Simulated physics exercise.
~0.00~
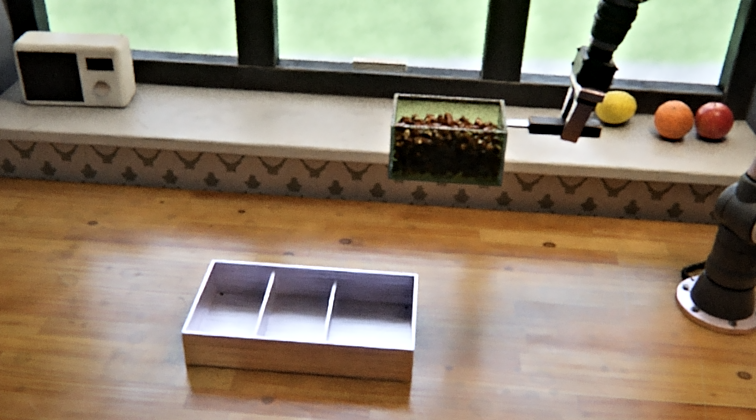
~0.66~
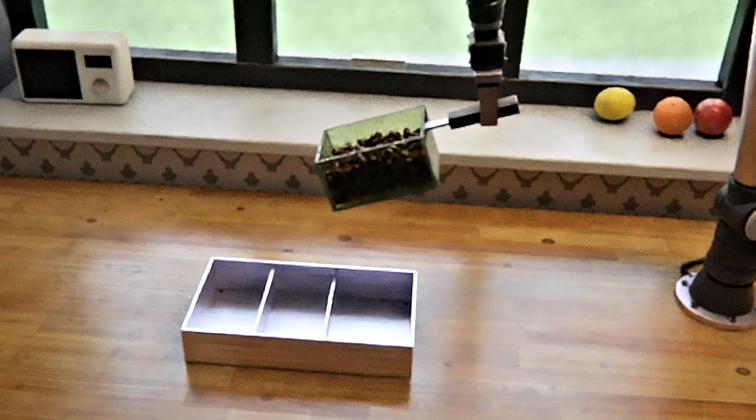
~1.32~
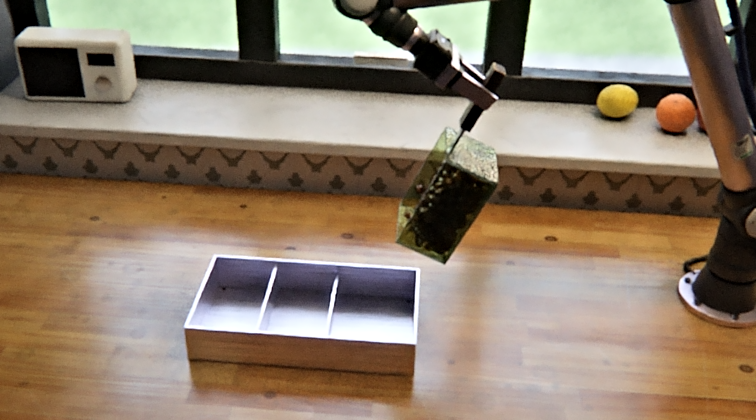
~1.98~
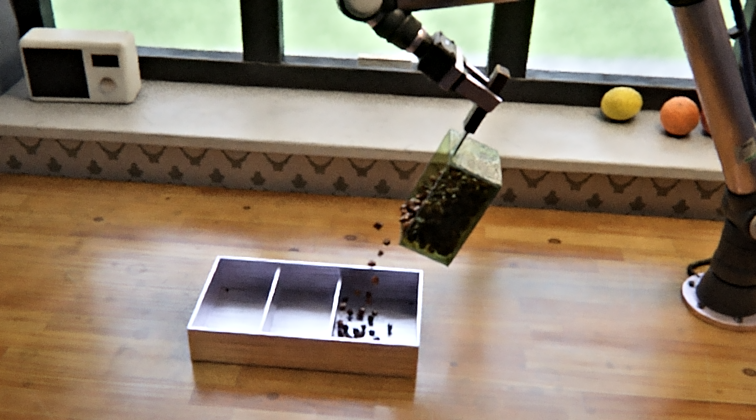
We see a robot arm carry a clear box of dark brown pellets left over a wooden table, then swing it right and tip it steeply toward a three-part tray, until some pellets spill into the right-hand section while most remain in the box.
